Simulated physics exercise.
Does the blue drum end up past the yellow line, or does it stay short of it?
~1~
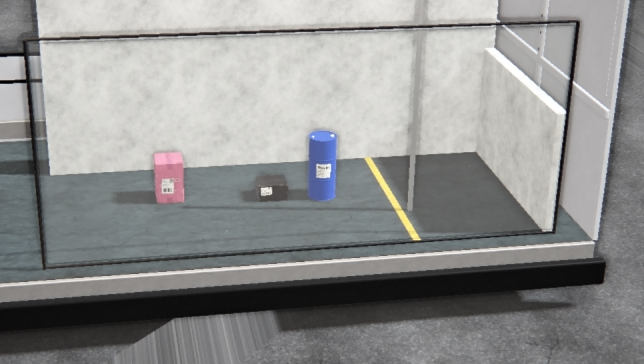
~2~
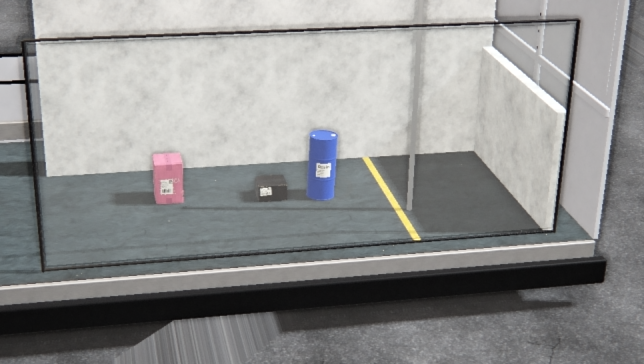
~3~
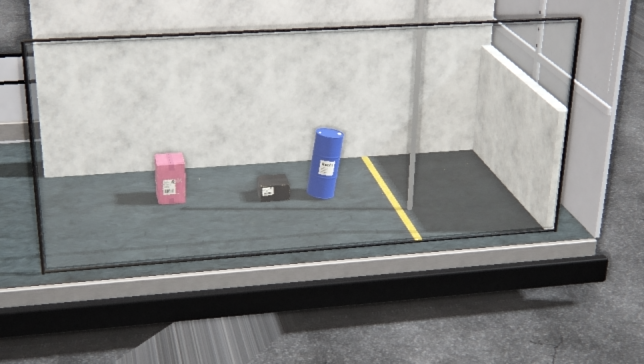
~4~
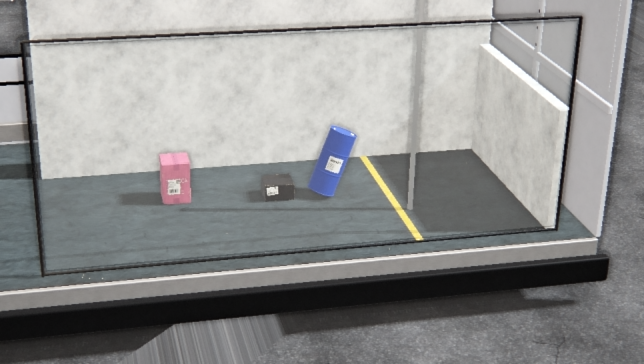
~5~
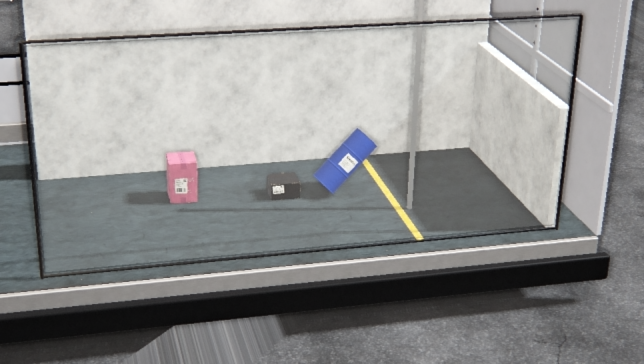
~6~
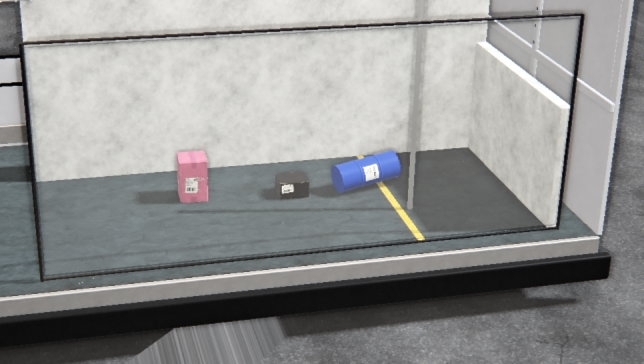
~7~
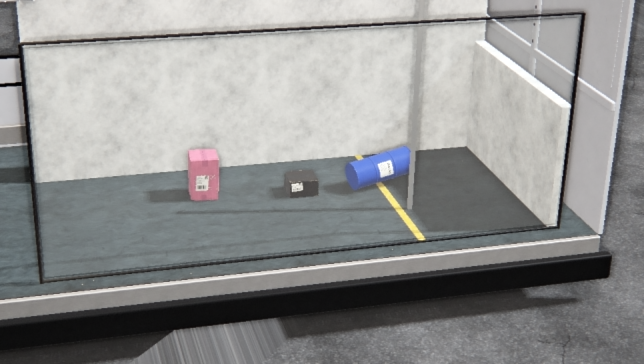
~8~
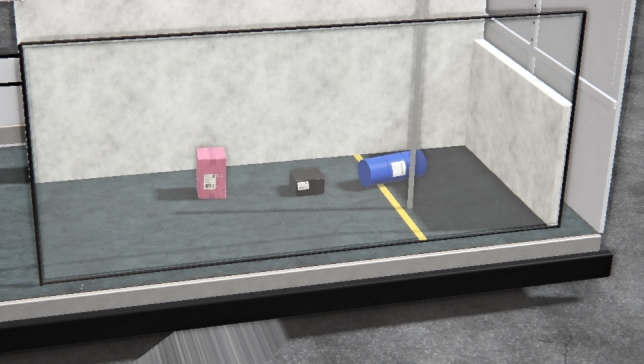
The blue drum ends up past the yellow line, lying on its side with most of its body on the far side.
